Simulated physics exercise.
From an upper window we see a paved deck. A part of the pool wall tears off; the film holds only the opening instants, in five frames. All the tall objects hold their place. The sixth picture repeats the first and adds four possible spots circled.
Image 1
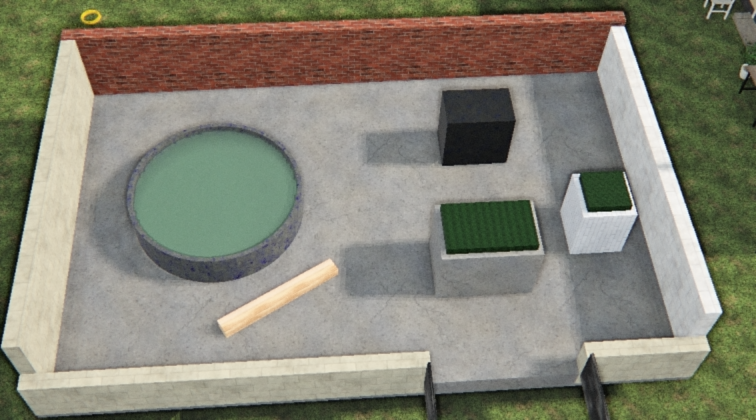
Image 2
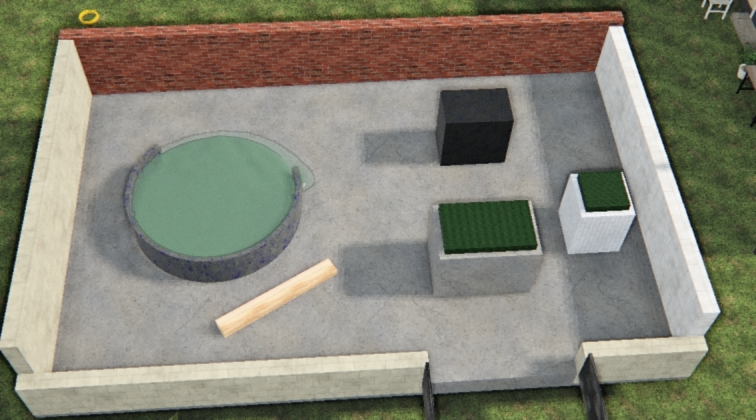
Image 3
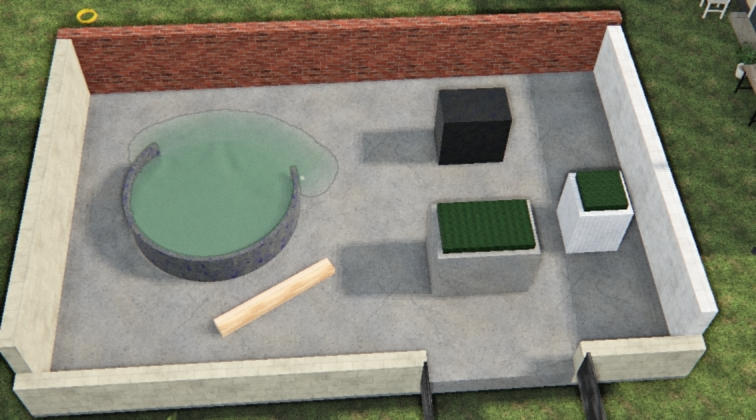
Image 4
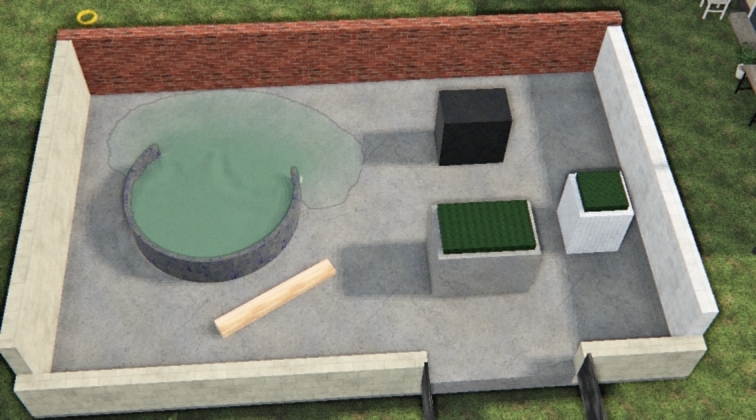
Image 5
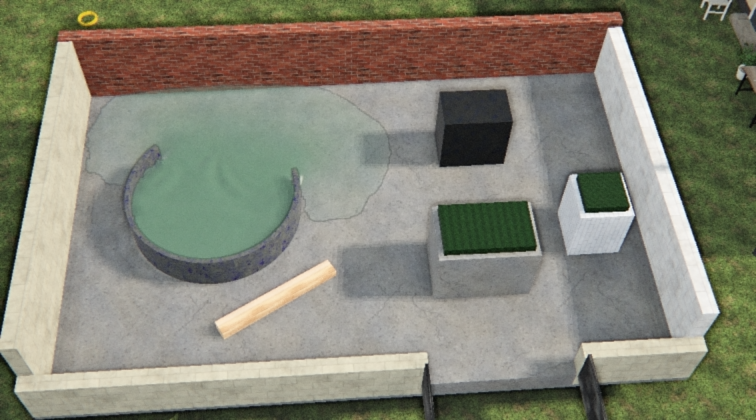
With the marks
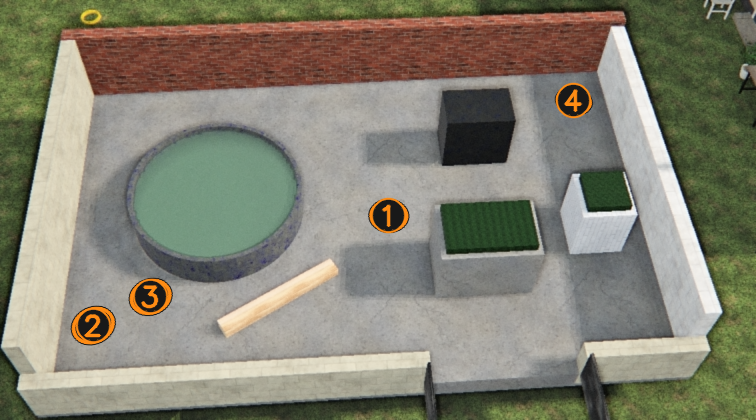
A paved deck, seen from above, is enclosed by a red brick wall at the back and pale low walls on the other sides, with an opening at the front right. A round grey-walled pool of green water stands left, a pale wooden beam before it, and black, grey and white blocks right, two green-topped. The pool's back wall disappears and water spreads backward and sideways across the paving.
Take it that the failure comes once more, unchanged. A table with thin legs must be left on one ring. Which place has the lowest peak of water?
1 works best here.
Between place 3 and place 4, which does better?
3 it is.
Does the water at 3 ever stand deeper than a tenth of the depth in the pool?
Yes.
On the marked copy, 1 at (388, 215); 2 at (93, 325); 3 at (150, 296); 4 at (573, 100).
With 1, the water peaks at about 15 % of the depth that stood in the pool.
With 2, the water peaks at about 29 % of the depth that stood in the pool.
With 3, the water peaks at about 27 % of the depth that stood in the pool.
With 4, the water peaks at about 40 % of the depth that stood in the pool.
